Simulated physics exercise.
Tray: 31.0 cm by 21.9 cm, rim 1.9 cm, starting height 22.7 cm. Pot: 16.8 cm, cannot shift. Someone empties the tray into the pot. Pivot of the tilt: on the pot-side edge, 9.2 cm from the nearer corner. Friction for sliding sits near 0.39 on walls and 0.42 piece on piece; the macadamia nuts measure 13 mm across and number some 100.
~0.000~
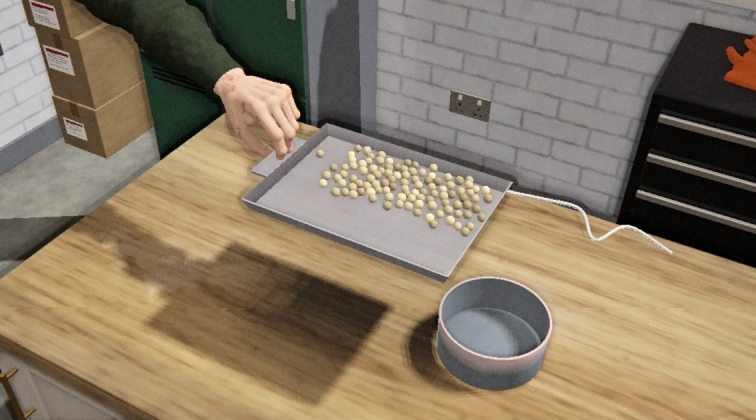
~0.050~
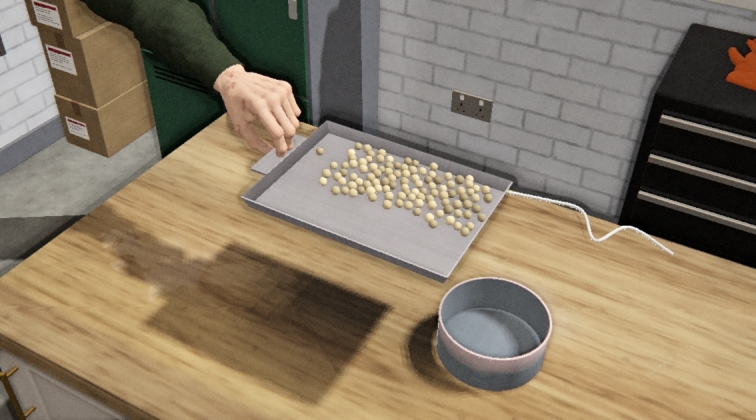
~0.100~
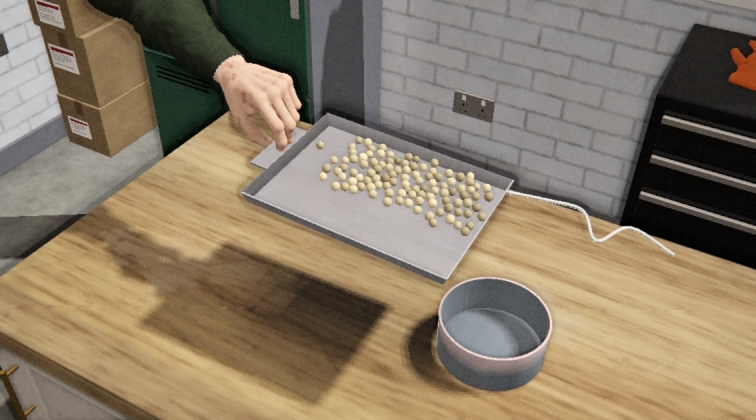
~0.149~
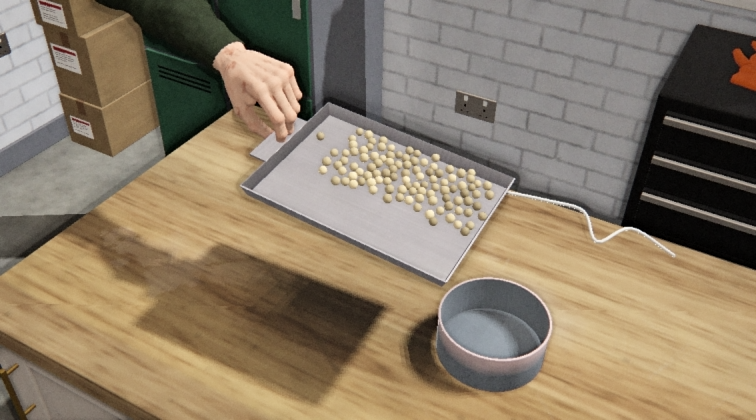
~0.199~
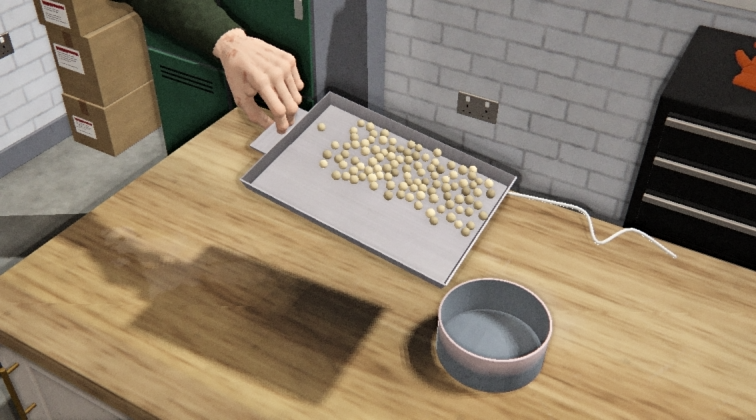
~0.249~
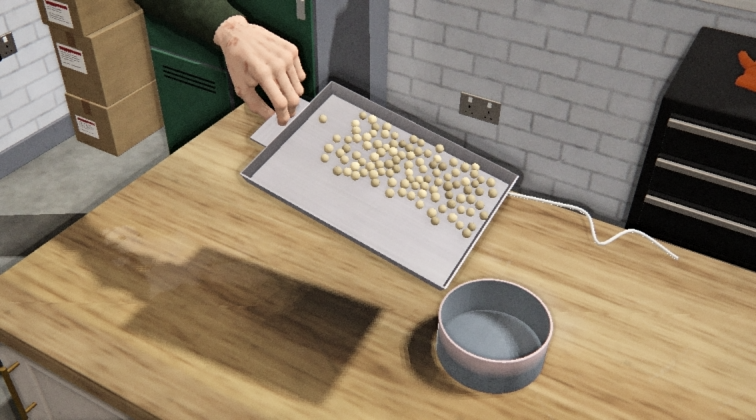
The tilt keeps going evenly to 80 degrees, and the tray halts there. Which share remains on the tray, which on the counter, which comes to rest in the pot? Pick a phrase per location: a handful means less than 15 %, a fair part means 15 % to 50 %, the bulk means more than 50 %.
Left on the tray: A handful, counter: The bulk, pot: A handful.
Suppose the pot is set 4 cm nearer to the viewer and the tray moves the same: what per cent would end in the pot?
My estimate: Some 40 per cent.
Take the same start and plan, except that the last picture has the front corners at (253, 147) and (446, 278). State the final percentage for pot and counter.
You'd end with pot at 55 and counter at 45.
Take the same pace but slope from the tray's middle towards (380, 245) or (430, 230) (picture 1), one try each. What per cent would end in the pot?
Estimate: Some 0 % and some 45 % respectively.
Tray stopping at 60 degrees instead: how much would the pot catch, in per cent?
In that case it comes to about 0 in a hundred.
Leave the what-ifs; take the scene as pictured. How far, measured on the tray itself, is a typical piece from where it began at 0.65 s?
About 14 cm.
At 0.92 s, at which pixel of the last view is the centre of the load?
My estimate is roughly (446, 282).
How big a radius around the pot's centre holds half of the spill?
That comes to near 20 cm.
After 0.65 s, tilt 46 degrees; the tray holds 100 %, the pot 0 %.
After 0.92 s, tilt 67 degrees; the tray holds 65 %, the pot 0 %.
Then, at 1.30 s, tilt 80 degrees; the tray holds 15 %, the pot 0 %.
In the end, at 2.7 s, tray 0 %, counter 95 %, pot 5 %.
